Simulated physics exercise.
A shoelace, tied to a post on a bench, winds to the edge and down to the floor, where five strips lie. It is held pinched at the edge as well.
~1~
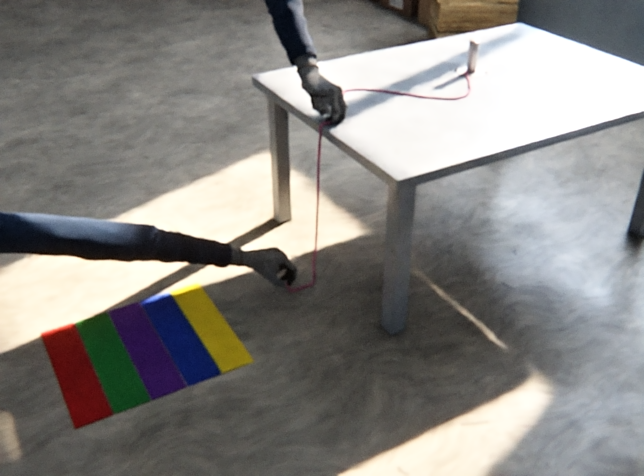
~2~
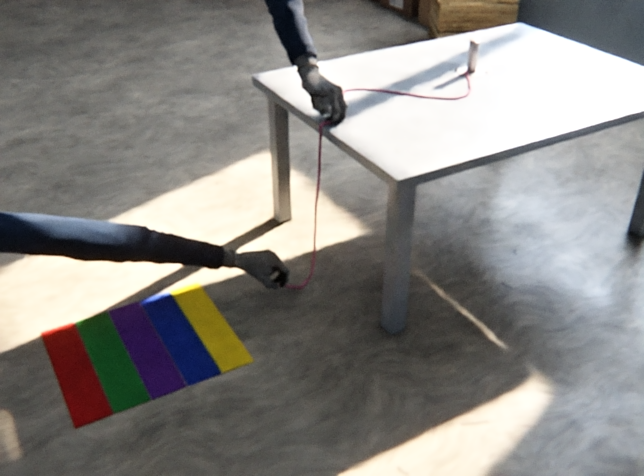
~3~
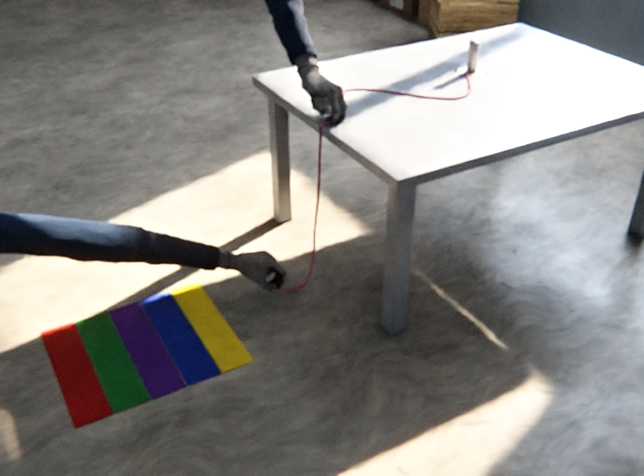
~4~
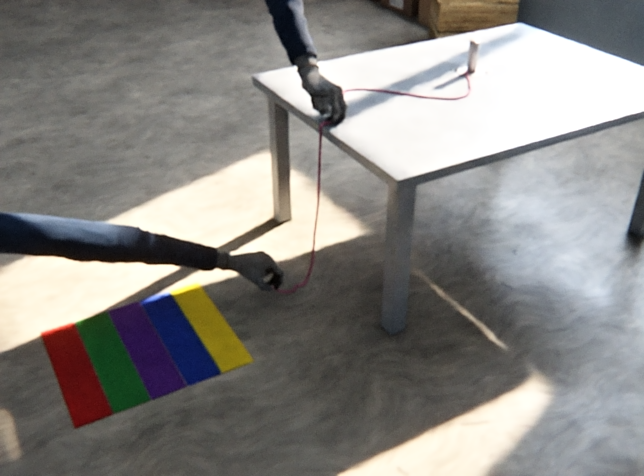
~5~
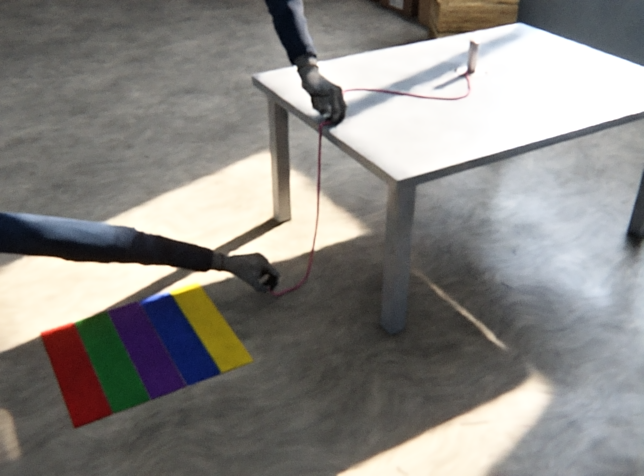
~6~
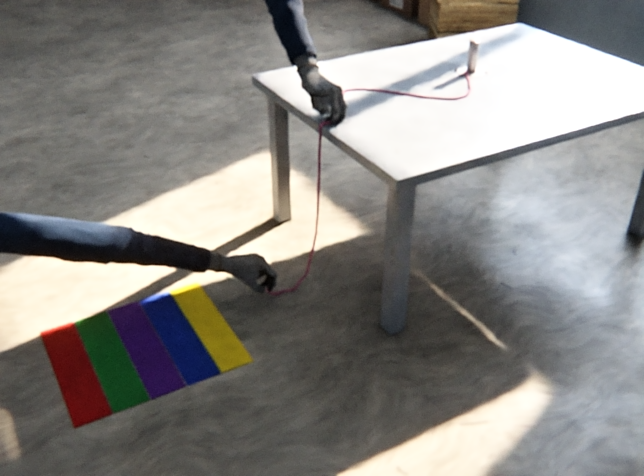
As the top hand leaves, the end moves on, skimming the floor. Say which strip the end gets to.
It gets to the red strip.
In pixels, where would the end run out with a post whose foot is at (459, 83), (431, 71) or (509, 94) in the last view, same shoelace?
It works out at around (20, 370), (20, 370) and (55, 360) for the three tries.
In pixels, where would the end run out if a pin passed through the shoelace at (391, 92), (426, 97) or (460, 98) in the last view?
First (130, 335), next (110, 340), last (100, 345).
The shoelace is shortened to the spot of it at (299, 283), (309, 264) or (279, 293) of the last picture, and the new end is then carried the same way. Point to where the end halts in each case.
The pixels are (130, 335) for the first, (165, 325) for the second and (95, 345) for the third.
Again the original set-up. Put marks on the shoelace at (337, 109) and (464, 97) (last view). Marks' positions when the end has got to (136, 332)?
(304, 160) for the first, (412, 86) for the second.
Early on, end near (135, 332); over purple.
Midway, end near (91, 347); over green.
At the end of the slack, end near (66, 355); over red. It gets as far as the red strip.
